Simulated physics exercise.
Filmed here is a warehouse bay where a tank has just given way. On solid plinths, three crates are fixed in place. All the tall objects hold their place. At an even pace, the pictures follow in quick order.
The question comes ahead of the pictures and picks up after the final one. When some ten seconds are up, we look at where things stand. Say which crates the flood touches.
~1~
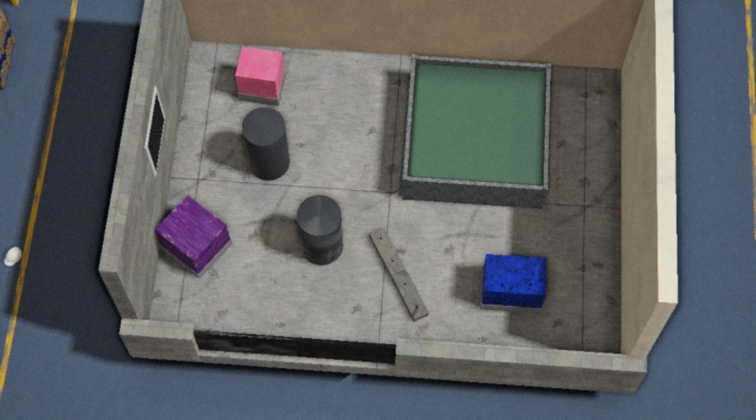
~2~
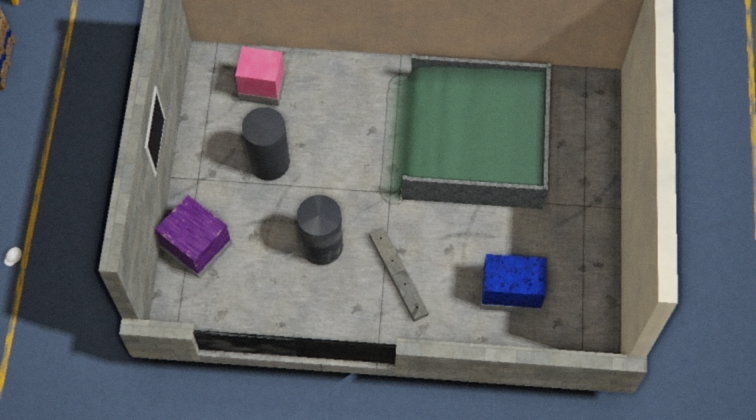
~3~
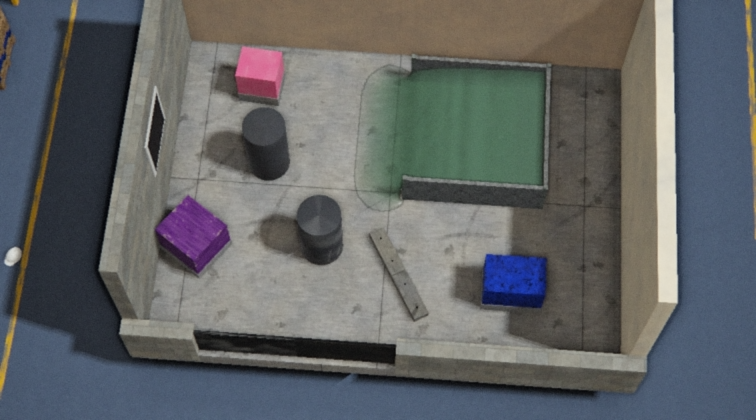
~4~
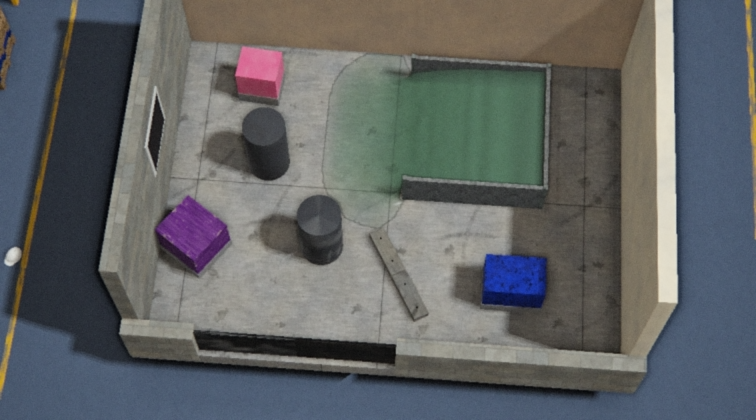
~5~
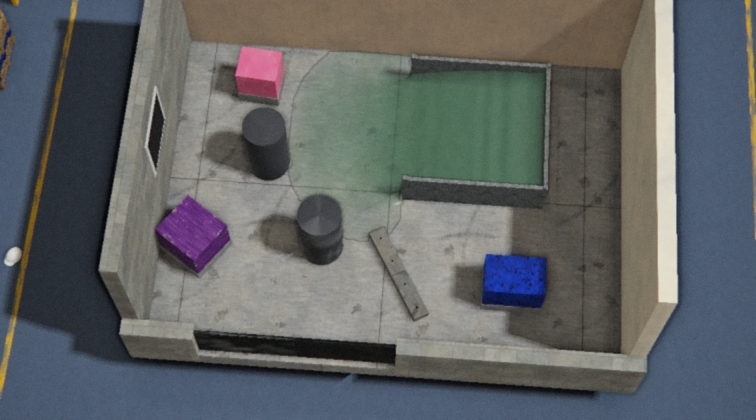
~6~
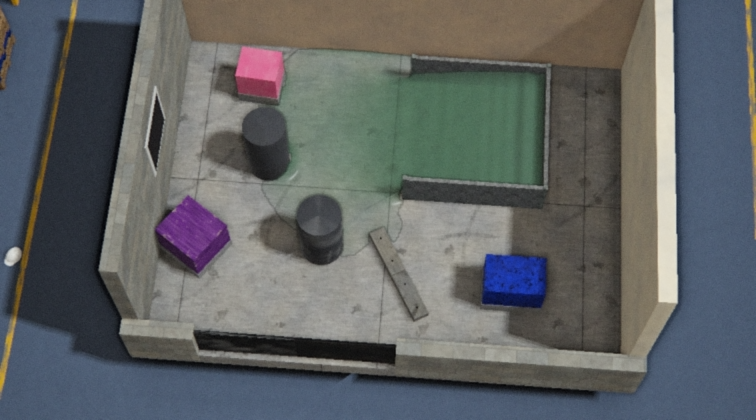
The pink crate gets dampened by the water; the blue crate avoids any dampness from the water; the purple crate gets dampened by the water.
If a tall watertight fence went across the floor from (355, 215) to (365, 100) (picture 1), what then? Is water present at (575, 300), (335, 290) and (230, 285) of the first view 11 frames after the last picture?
In turn: Not flooded, wet, free of water.
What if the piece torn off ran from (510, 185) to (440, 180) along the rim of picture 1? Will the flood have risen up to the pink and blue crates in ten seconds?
In my view the pink crate is never reached, and the blue crate gets reached.
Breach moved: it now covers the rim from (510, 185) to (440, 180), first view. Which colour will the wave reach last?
That would be the crate marked pink.
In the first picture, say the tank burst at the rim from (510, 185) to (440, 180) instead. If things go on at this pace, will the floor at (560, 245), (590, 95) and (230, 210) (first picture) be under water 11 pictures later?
Sodden, then spared, then spared.
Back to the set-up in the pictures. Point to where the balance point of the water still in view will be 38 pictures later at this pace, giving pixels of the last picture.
Near pixel (324, 178).
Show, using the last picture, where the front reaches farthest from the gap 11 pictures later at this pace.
Front's tip: Near (196, 339).
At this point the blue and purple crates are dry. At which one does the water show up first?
I'd pick the purple one.
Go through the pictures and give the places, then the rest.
The first picture shows the water tank at (478, 123) is whole and still.
In the second picture, the front is at (398, 201), out from the gap at (411, 131).
In the third picture, the front is at (374, 203), out from the gap at (411, 132).
In the fourth picture, water pours out at (411, 133) and has run to (350, 212).
In the fifth picture, water pours out at (411, 133) and has run to a hidden place.
In the sixth picture, the front is at (270, 193), out from the gap at (411, 133).
A moment on, water covers 35 % of the floor; the pink crate water round its plinth, the blue crate not reached, the purple crate water round its plinth.
Next, water covers 45 % of the floor; the pink crate water round its plinth, the blue crate not reached, the purple crate water round its plinth.
Then, water covers 55 % of the floor; the pink crate water round its plinth, the blue crate not reached, the purple crate water round its plinth.
Later, water covers 80 % of the floor; the pink crate water round its plinth, the blue crate water round its plinth, the purple crate water round its plinth.
In the end, water covers 100 % of the floor; the pink crate was topped, the blue crate stayed above the water, the purple crate was topped.
